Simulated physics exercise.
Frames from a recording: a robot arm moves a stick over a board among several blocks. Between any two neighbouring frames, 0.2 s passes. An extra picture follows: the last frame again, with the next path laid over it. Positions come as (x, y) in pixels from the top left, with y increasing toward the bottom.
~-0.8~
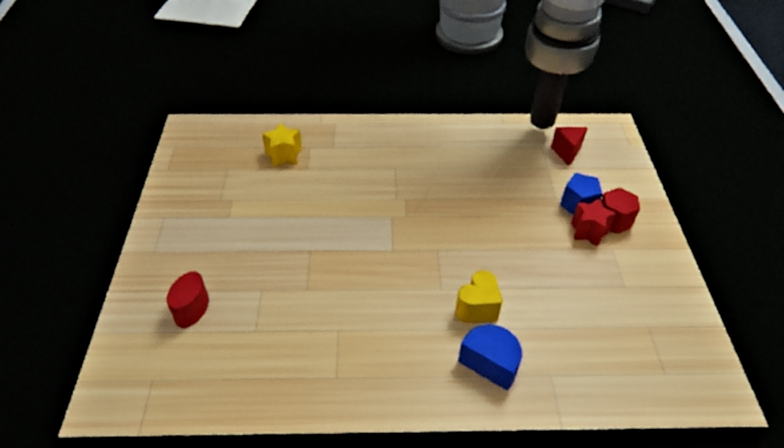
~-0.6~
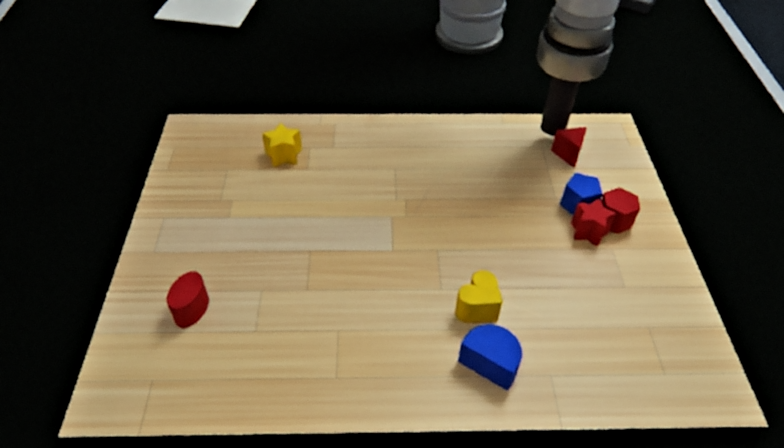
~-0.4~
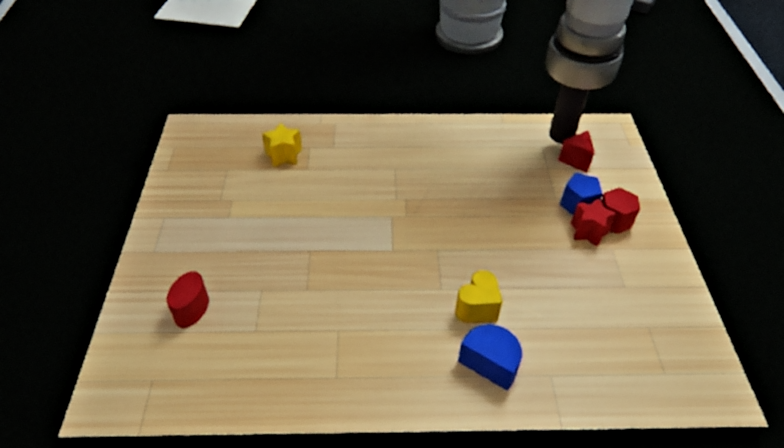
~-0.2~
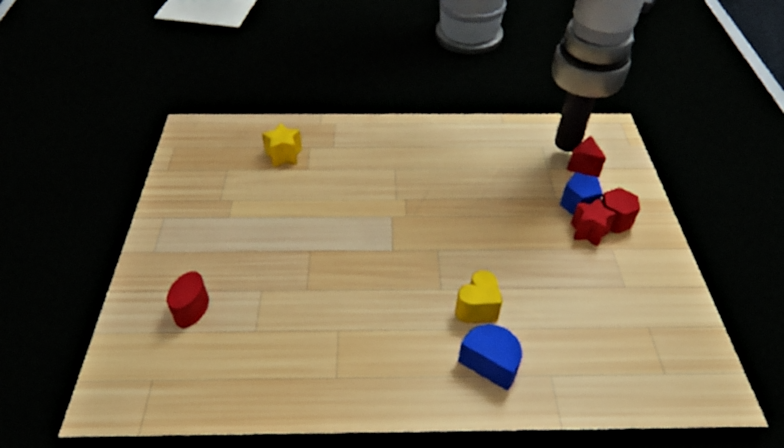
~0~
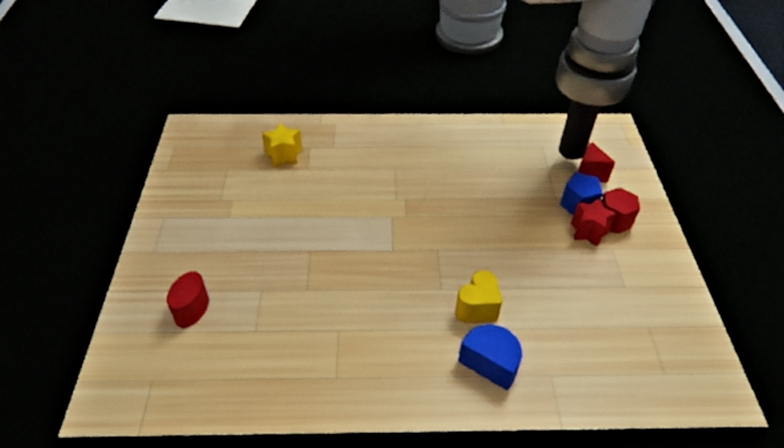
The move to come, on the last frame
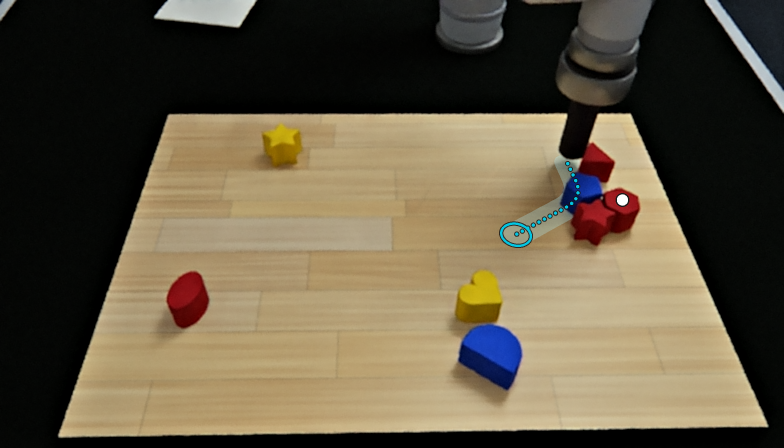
Robot arm with a dark stick nudging a red triangle block slightly down and right toward a blue pentagon and red blocks.
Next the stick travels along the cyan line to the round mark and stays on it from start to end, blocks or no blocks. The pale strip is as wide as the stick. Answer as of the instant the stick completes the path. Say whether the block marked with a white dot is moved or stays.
It stays.
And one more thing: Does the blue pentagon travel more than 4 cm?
Yes, that is how it ends up.
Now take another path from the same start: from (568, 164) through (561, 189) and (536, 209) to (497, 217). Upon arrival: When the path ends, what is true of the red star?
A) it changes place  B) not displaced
The one that fits is A, it changes place.
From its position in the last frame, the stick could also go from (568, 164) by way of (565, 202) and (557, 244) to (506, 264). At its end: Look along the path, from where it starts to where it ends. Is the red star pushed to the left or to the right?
The shift goes left.
The line goes from (568, 164) via (578, 194) and (551, 216), ending at (516, 235); the dot is on the red six-sided block.
On the path given first. One third of the way, stick (582, 182); blue pentagon (587, 195); red star (598, 218); red three-sided block (609, 163), turned 30° anticlockwise.
Two thirds of the way, stick (554, 204); blue pentagon (575, 217), turned 45° anticlockwise; red star (604, 234), turned 40° anticlockwise; red three-sided block (609, 163), turned 30° anticlockwise.
At the end, stick (519, 223); blue pentagon (574, 218), turned 50° anticlockwise; red star (605, 234), turned 40° anticlockwise; red three-sided block (609, 163), turned 30° anticlockwise; red six-sided block unmoved.
